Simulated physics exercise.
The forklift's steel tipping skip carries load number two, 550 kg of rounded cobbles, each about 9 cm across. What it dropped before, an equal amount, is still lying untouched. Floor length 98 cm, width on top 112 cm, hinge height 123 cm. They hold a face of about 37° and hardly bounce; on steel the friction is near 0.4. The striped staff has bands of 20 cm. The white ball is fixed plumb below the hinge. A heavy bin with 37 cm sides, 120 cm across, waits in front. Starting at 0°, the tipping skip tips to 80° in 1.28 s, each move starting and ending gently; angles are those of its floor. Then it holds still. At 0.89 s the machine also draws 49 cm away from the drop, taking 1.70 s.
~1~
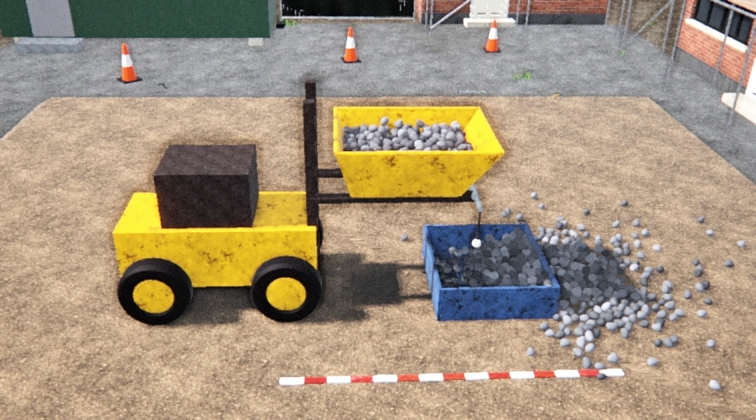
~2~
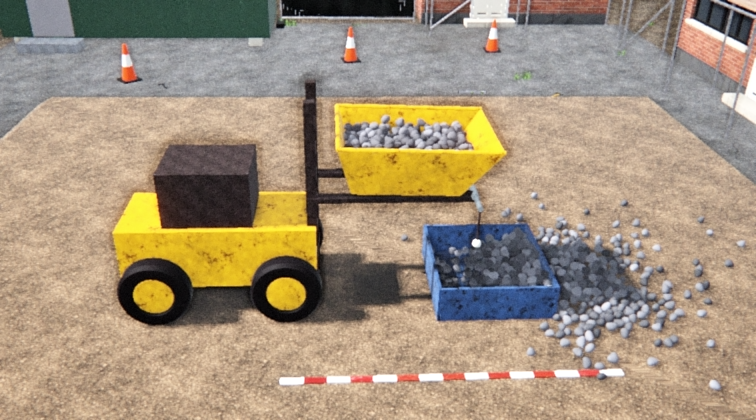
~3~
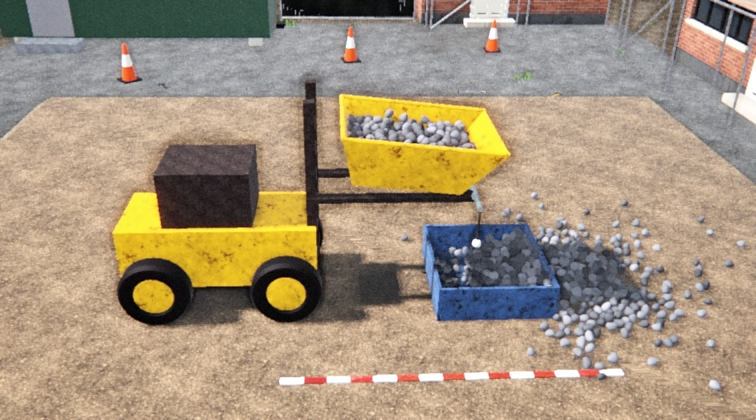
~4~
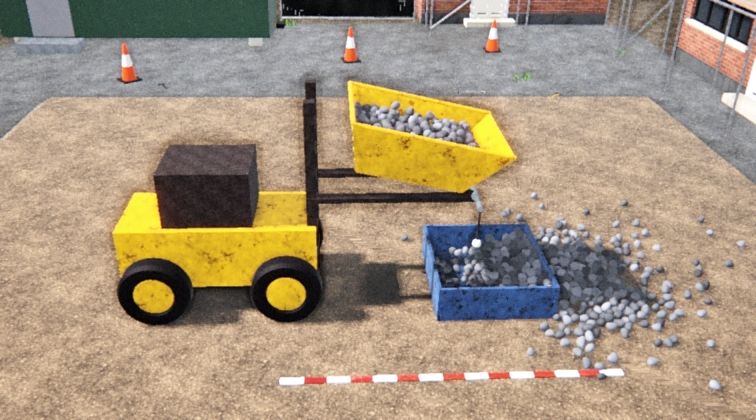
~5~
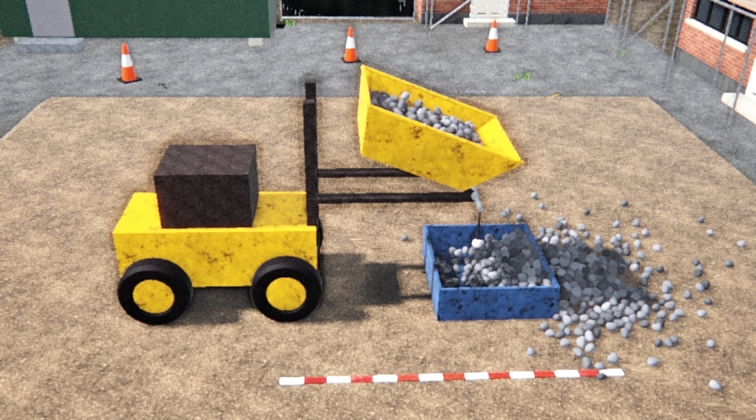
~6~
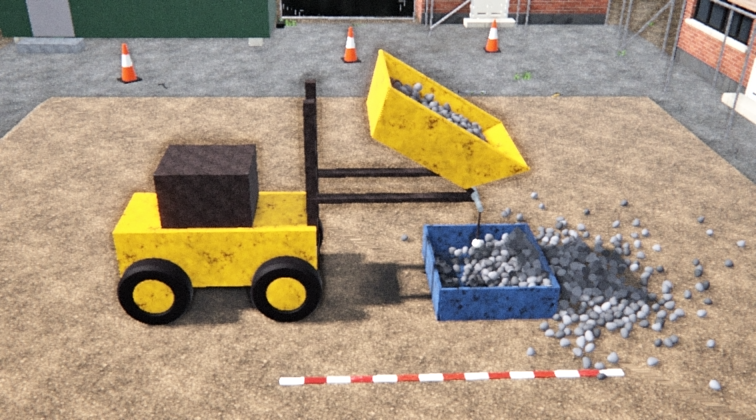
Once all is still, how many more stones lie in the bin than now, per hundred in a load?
Roughly 24 per cent of a load more.
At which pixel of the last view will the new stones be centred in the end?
Near (573, 275).
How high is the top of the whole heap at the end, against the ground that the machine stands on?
Some 44 cm above that level.
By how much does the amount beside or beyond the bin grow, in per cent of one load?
About 75 per cent.
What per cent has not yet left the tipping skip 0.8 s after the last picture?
About 60 per cent.
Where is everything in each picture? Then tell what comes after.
The tipping skip is at 0°, its lip at (504, 153); the top of the load is at (419, 134). The earlier load is highest near (534, 257), 33 cm above ground level, 45 % in the bin, 54 % beside or beyond the bin, in the first frame.
Lip at (505, 153), floor tilted 2°, highest stones at (421, 133), in the second frame.
The tipping skip is at 6°, its lip at (510, 155); the top of the load is at (380, 126), in the third frame.
The tipping skip is at 13°, its lip at (515, 158); the top of the load is at (370, 113), in the fourth frame.
The tipping skip is at 21°, its lip at (522, 163); the top of the load is at (373, 100), in the fifth frame.
Lip at (528, 170), floor tilted 31°, highest stones at (384, 84), in the sixth frame.
Then, 0.4 s after the last picture the floor is at 68°; in per cent of one load, 100 in the tipping skip, 45 in the bin, 54 beside or beyond the bin; the foremost stones are at (731, 265).
Then, 0.8 s after the last picture the floor is at 80°; in per cent of one load, 60 in the tipping skip, 61 in the bin, 78 beside or beyond the bin; the foremost stones are at (731, 265).
Then, 2.5 s after the last picture the floor is at 80°; in per cent of one load, 0 in the tipping skip, 69 in the bin, 130 beside or beyond the bin; the foremost stones are past the picture's edge.
Then, 5.2 s after the last picture the floor is at 80°; in per cent of one load, 0 in the tipping skip, 69 in the bin, 130 beside or beyond the bin; the foremost stones are past the picture's edge. Net gain in the bin, 24.
